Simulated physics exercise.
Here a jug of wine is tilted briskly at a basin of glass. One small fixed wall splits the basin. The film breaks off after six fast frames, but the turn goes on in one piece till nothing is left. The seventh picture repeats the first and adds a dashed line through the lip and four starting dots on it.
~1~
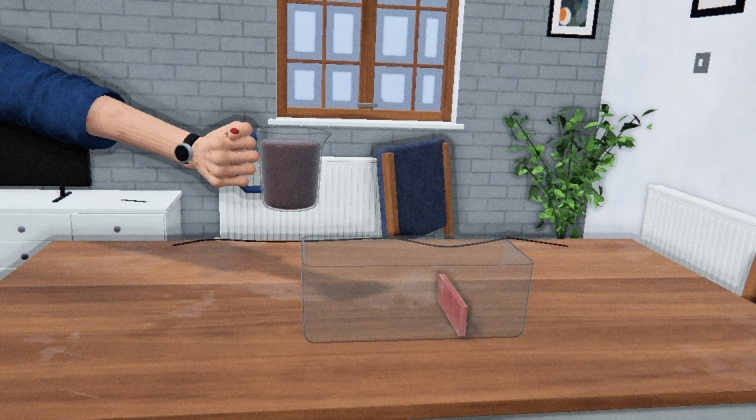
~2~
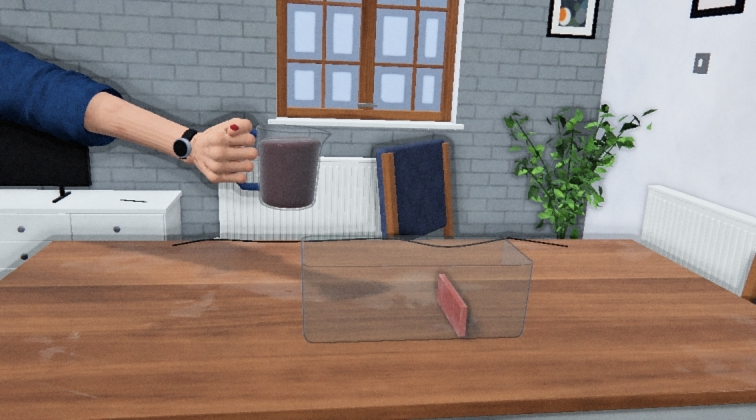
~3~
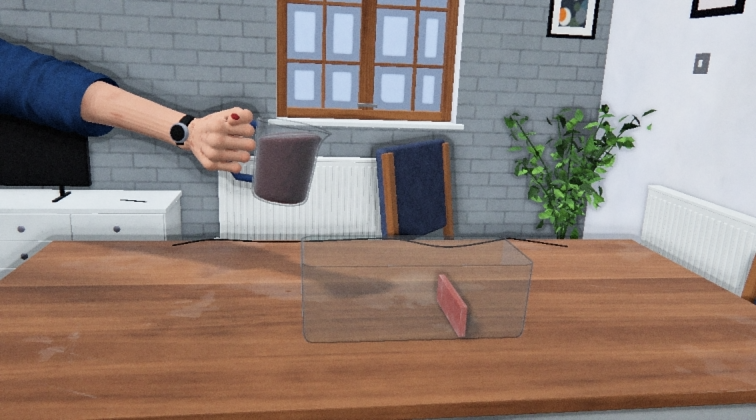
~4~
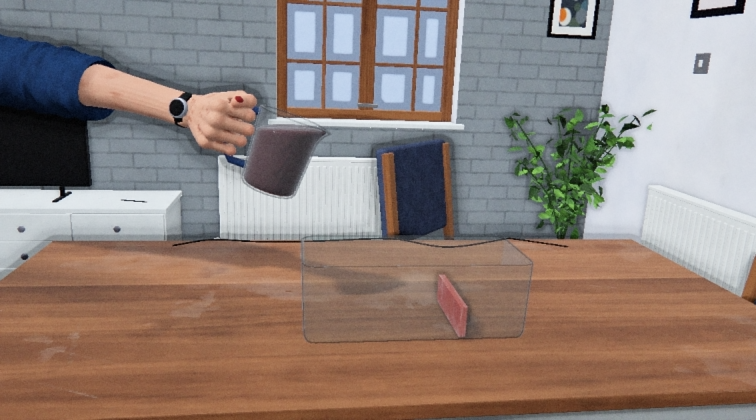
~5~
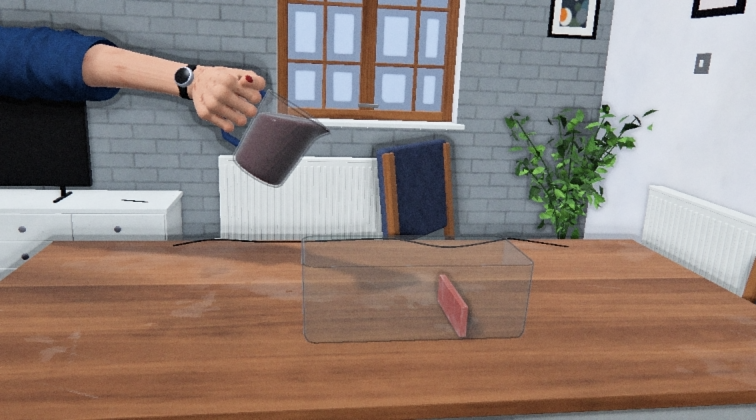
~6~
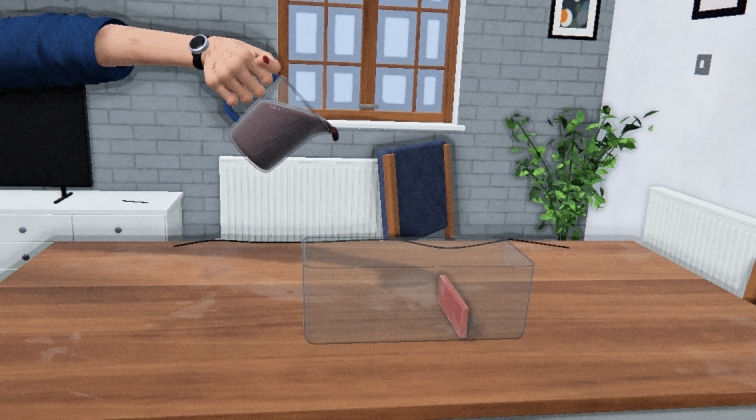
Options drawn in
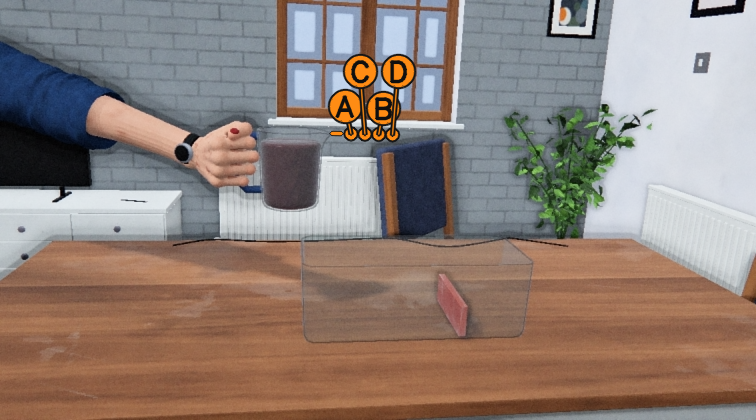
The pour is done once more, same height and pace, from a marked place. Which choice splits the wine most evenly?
B works best here.
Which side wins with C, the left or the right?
More ends on the left.
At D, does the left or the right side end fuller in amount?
The right side.
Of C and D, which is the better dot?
That is dot D.
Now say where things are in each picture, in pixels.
Upright, lip at (332, 133); basin from (303, 341) to (522, 335); top of the wall at (452, 289); nothing has left yet, in the first picture.
Tipped about 2°, lip at (331, 133); nothing has left yet, in the second picture.
Tipped about 9°, lip at (331, 133); nothing has left yet, in the third picture.
Tipped about 19°, lip at (331, 133); nothing has left yet, in the fourth picture.
Tipped about 32°, lip at (331, 133); nothing has left yet, in the fifth picture.
Tipped about 47°, lip at (331, 133); wine is over the lip, down to (335, 139), in the sixth picture.
In orange, A at (350, 133); B at (378, 134); C at (364, 134); D at (392, 134).
With A, about 85 % ends left of the wall and 4 % right of it; 11 % is lost outside.
With B, about 55 % ends left of the wall and 40 % right of it; 5 % is lost outside.
With C, about 81 % ends left of the wall and 12 % right of it; 7 % is lost outside.
With D, about 29 % ends left of the wall and 63 % right of it; 8 % is lost outside.
